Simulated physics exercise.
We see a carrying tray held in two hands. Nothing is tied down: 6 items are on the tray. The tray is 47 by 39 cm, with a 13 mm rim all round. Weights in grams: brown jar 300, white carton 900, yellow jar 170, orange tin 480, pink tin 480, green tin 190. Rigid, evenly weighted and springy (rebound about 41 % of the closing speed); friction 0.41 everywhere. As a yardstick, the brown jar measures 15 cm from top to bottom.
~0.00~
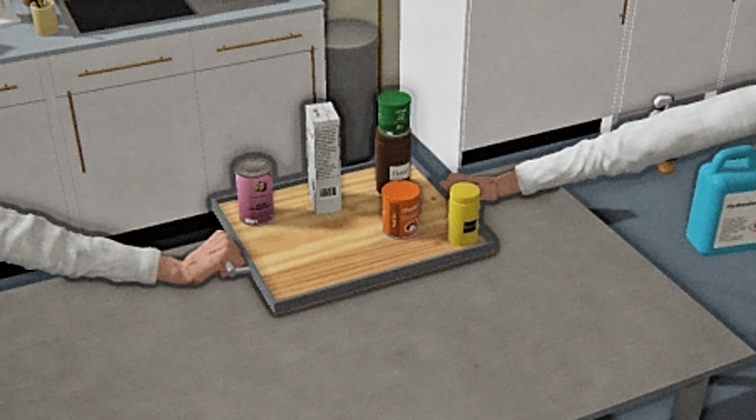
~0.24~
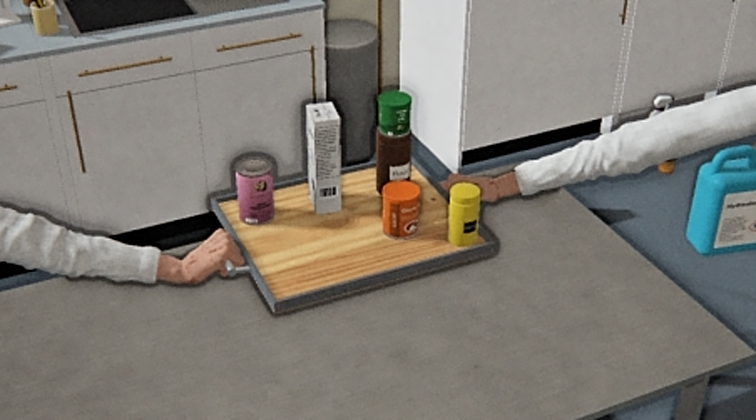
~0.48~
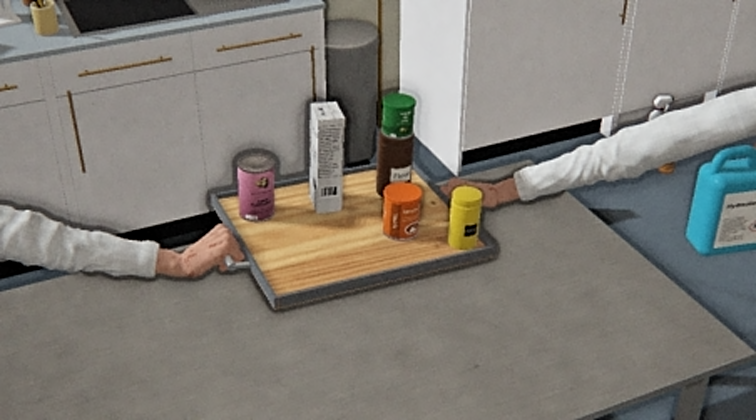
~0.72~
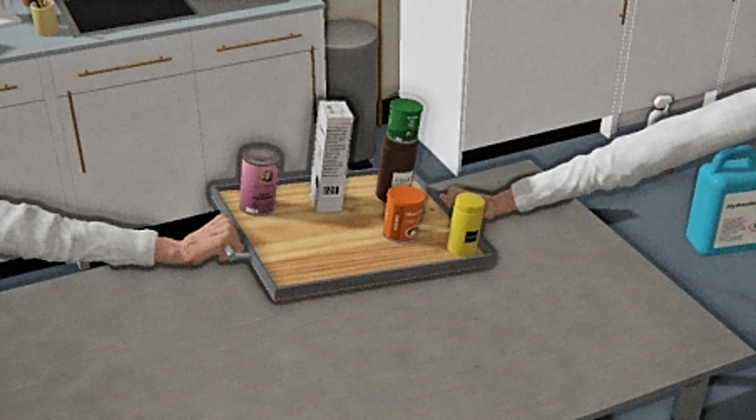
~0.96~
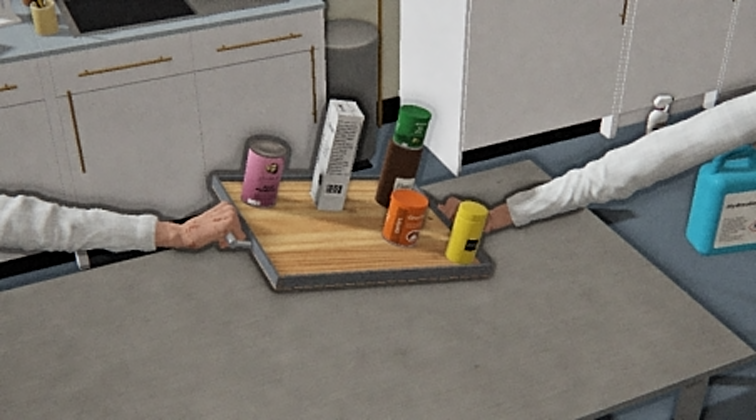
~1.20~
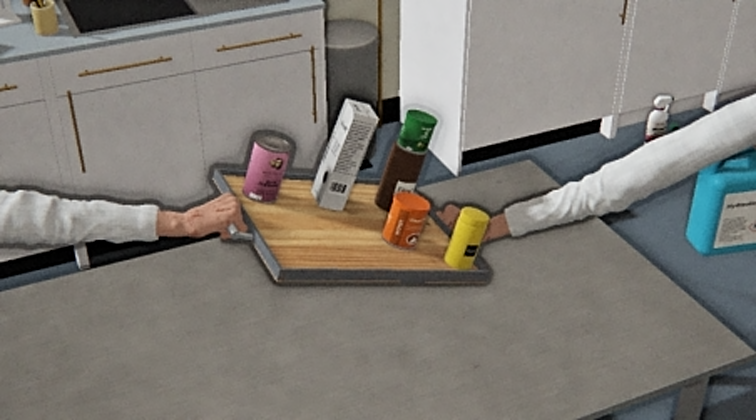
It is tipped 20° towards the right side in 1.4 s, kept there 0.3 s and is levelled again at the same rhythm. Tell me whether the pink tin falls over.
The pink tin is still upright.
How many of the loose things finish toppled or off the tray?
That comes to 3.
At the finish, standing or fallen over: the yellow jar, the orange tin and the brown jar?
The yellow jar is still upright; the orange tin keeps standing; the brown jar falls over.
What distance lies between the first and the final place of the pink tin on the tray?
About 0 cm.
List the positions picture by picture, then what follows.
In the first frame, tray level; pink tin (255, 192); brown jar (393, 160).
In the second frame, tray level; yellow jar (464, 215); orange tin (401, 210).
In the third frame, tray tilted 3°, right edge down; green tin (399, 116); brown jar (395, 162).
In the fourth frame, tray tilted 8°, right edge down; white carton (331, 157); yellow jar (466, 224).
In the fifth frame, tray tilted 14°, right edge down; orange tin (405, 218); green tin (412, 127).
In the sixth frame, tray tilted 18°, right edge down; pink tin (267, 169); brown jar (400, 177).
Around 1.60 s, tray tilted 20°, right edge down; brown jar and green tin now off the tray; white carton tipped 62° against what carries it.
Around 2.00 s, tray tilted 19°, right edge down; white carton now off the tray.
Around 2.50 s, tray tilted 10°, right edge down.
Finally (3.6 s), off the tray and tipped over, brown jar, white carton and green tin; the other 3 still in place (within 5 cm). Final places as that camera would see them, pink tin near (257, 191).
